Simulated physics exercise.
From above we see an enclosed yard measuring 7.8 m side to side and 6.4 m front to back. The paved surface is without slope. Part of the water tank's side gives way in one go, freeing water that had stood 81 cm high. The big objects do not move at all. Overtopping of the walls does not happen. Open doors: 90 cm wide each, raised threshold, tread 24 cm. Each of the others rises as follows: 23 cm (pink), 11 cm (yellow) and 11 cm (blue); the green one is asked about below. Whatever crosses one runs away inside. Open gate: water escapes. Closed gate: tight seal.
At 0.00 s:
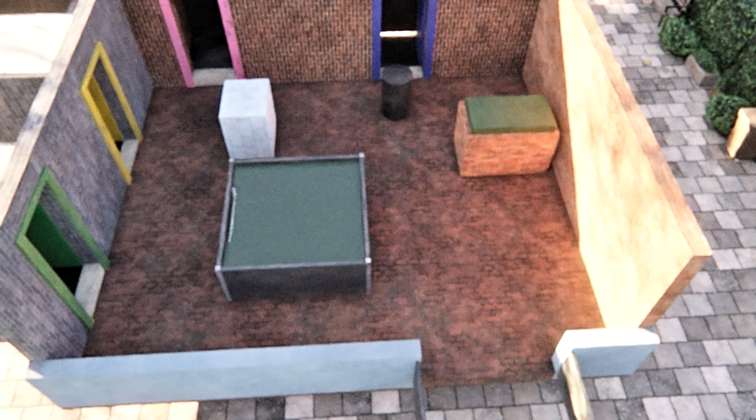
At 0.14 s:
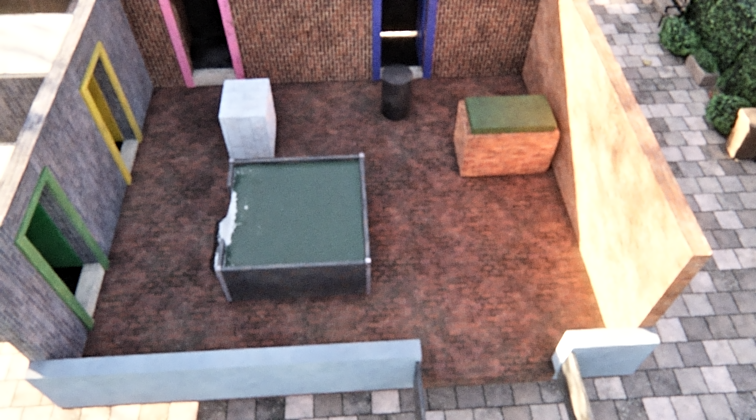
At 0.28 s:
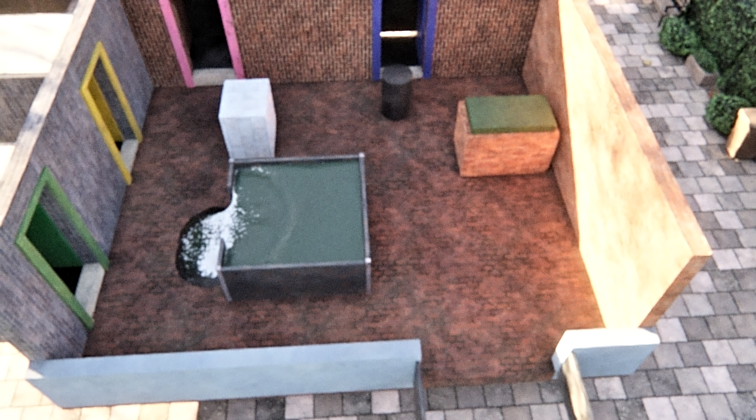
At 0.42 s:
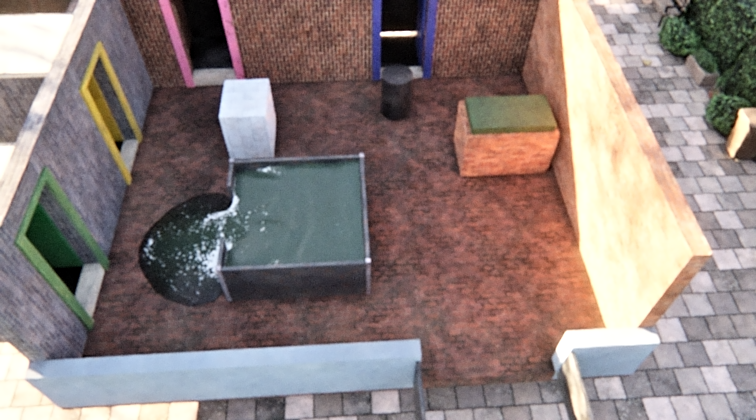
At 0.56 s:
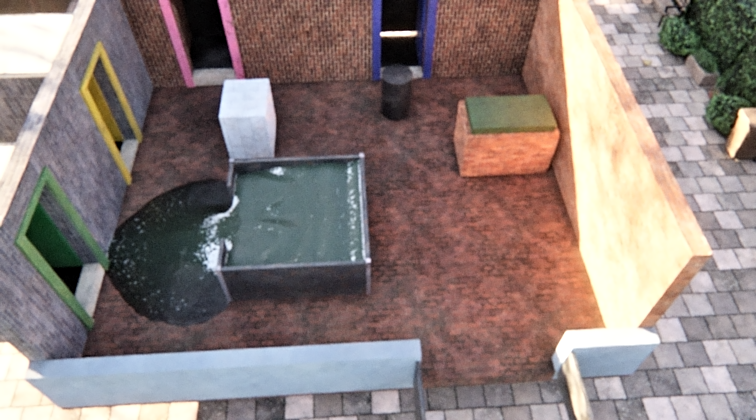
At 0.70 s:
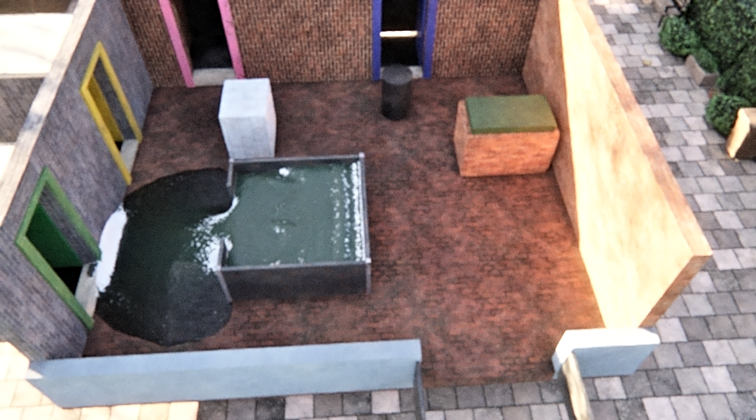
To begin with, a square tank of dark green water stands still in a brick-paved yard with coloured doorways. Part of its left side gives way, and water pours out through the gap. A dark, foam-flecked pool spreads leftward across the paving, reaching the wall by the green doorway while ripples churn inside the tank.
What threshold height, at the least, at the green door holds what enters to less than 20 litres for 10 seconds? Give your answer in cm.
A height of roughly 33 cm.
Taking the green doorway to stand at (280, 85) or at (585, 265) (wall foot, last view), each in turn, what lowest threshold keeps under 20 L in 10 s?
Around 6.5 and 8.5 cm respectively.
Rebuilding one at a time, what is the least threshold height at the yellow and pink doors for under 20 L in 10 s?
Some 12.0 cm for yellow, some 17 cm for pink.
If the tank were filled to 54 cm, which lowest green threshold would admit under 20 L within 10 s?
The step would need to be some 21 cm high.
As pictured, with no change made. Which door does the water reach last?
Door: Blue.
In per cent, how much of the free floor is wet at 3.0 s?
About 35 per cent.
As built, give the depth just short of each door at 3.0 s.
Door by door in centimetres - green 26, pink 24, yellow 13, blue 0.
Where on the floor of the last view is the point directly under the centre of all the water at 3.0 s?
The water is centred near (234, 236).
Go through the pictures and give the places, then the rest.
The first picture shows the water tank at (296, 211) is whole and still, 81 cm deep; the green door at (72, 260) is dry.
In the second picture, the gap is at (234, 232), the front 0.3 m out at (214, 266); the back of the water tank holds 81 cm.
In the third picture, water pours out at (235, 235) and has run 0.9 m, to (181, 265); about 13 cm deep outside, 81 cm at the back.
In the fourth picture, the front is at (143, 255), 1.5 m from the gap at (235, 235); 2.4 m2 of floor is wet, 81 cm left at the back.
In the fifth picture, water pours out at (235, 235) and has run 2.1 m, to (107, 265); about 6 cm deep outside, 76 cm at the back.
In the sixth picture, the gap is at (235, 234), the front 2.1 m out at (97, 305); the back of the water tank holds 68 cm; water is at the green door at (72, 260).
After 1.4 s water covers 20 % of the floor, deepest (48 cm) near (232, 241); 38 cm at the green door, 23 litres in over its 23 cm threshold.
After 3.0 s water covers 35 % of the floor, deepest (36 cm) near (76, 384); 26 cm at the green door, 99 litres in over its 23 cm threshold.
After 10.0 s water covers 95 % of the floor, deepest (12 cm) near (565, 209); 11 cm at the green door, 107 litres in over its 23 cm threshold.
At the green door as built, the water arrived by 0.7 s and peaked near 39 cm at 1.8 s.
With a threshold of 28 cm, 54 litres would have come in within the 10 s; with 38 cm, 5 litres. So under 20 litres takes about 33 cm.
